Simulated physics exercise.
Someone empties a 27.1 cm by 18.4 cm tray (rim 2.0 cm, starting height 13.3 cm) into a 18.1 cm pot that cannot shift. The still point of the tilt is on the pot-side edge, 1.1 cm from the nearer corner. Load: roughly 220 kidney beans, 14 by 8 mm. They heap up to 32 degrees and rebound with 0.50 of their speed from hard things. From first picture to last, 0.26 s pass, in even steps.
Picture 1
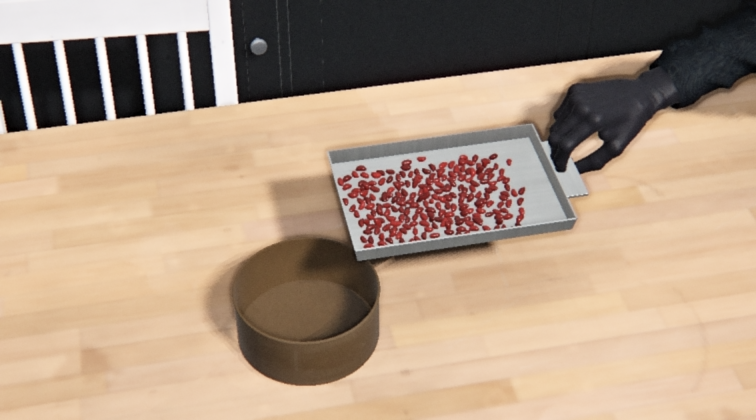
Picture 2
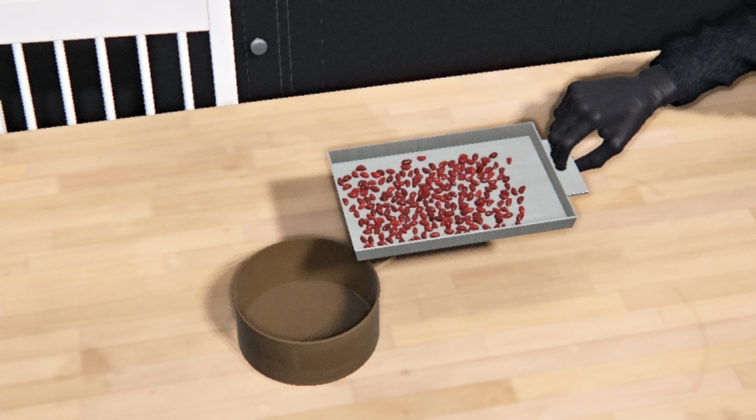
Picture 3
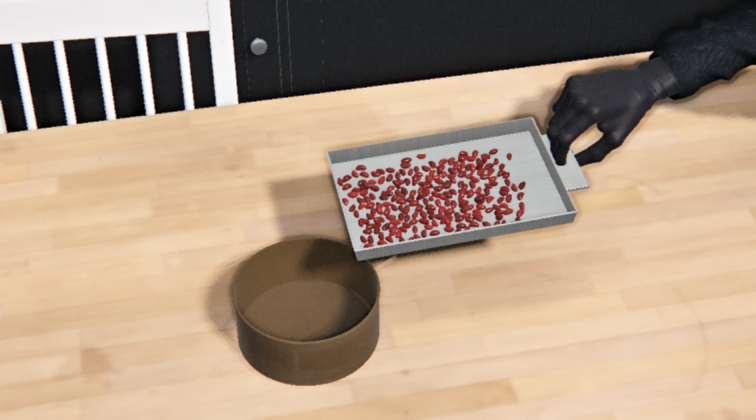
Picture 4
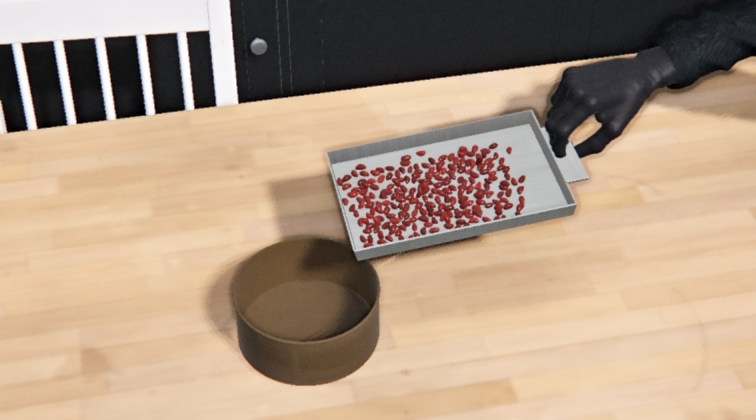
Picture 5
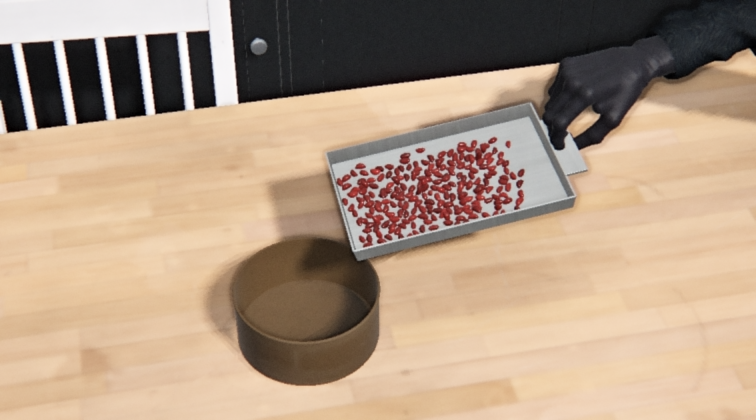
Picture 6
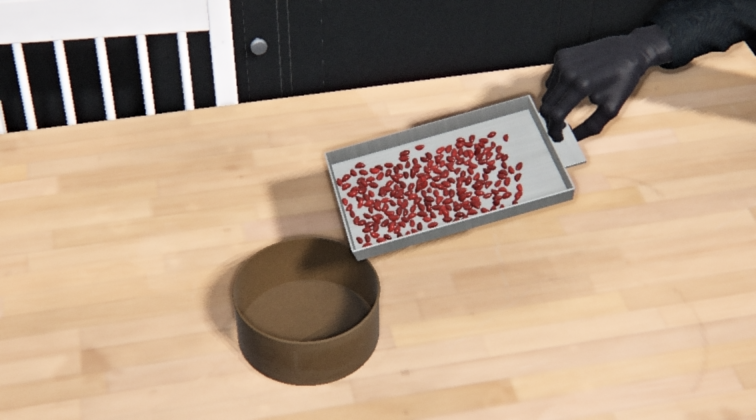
On a pale wooden tabletop, seen from above at an angle by a still camera, a white slatted chair back and a dark panel stand behind. A black-gloved hand at the right grips the tab of a shallow grey metal tray scattered with red beans, beside a round brown pot. The hand gradually raises the tray's right end into a slight tilt, while the beans barely shift.
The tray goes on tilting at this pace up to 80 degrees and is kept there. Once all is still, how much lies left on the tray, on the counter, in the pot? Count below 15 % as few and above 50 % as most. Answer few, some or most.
Tray some, counter some, pot some.
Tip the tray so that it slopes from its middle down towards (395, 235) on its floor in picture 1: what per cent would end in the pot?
About 90 per cent.
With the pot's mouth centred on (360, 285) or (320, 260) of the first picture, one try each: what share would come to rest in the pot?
Some 30 and 60 per cent.
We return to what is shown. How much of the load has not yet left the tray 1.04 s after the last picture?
About 100 per cent.
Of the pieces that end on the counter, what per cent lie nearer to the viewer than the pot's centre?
Some 0 per cent.
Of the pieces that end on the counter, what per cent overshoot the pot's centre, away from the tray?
Roughly 50 per cent.
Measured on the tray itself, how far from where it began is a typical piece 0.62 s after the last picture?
About 4 cm.
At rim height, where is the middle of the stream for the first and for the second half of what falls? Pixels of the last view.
First near (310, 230), later near (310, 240).
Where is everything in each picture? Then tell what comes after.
Tray tilt 0 degrees, front corners at (358, 248) and (574, 217); middle of the pieces at (431, 201); pot at (306, 288), in the first picture.
Tray tilt 1 degrees, front corners at (358, 248) and (574, 215); middle of the pieces at (431, 201), in the second picture.
Tray tilt 2 degrees, front corners at (357, 248) and (574, 210); middle of the pieces at (431, 199), in the third picture.
Tray tilt 5 degrees, front corners at (357, 248) and (573, 203), lowest corner left back; middle of the pieces at (431, 196), in the fourth picture.
Tray tilt 8 degrees, front corners at (356, 249) and (572, 195), lowest corner left back; middle of the pieces at (430, 193), in the fifth picture.
Tray tilt 11 degrees, front corners at (355, 249) and (571, 187), lowest corner left back; middle of the pieces at (429, 191); pot at (306, 288), in the sixth picture.
Then, 0.62 s after the last picture, tilt 43 degrees; the tray holds 100 %, the pot 0 %.
Then, 1.04 s after the last picture, tilt 65 degrees; the tray holds 100 %, the pot 0 %.
Then, 1.53 s after the last picture, tilt 80 degrees; the tray holds 35 %, the pot 30 %.
In the end, tray 35 %, counter 35 %, pot 35 %.
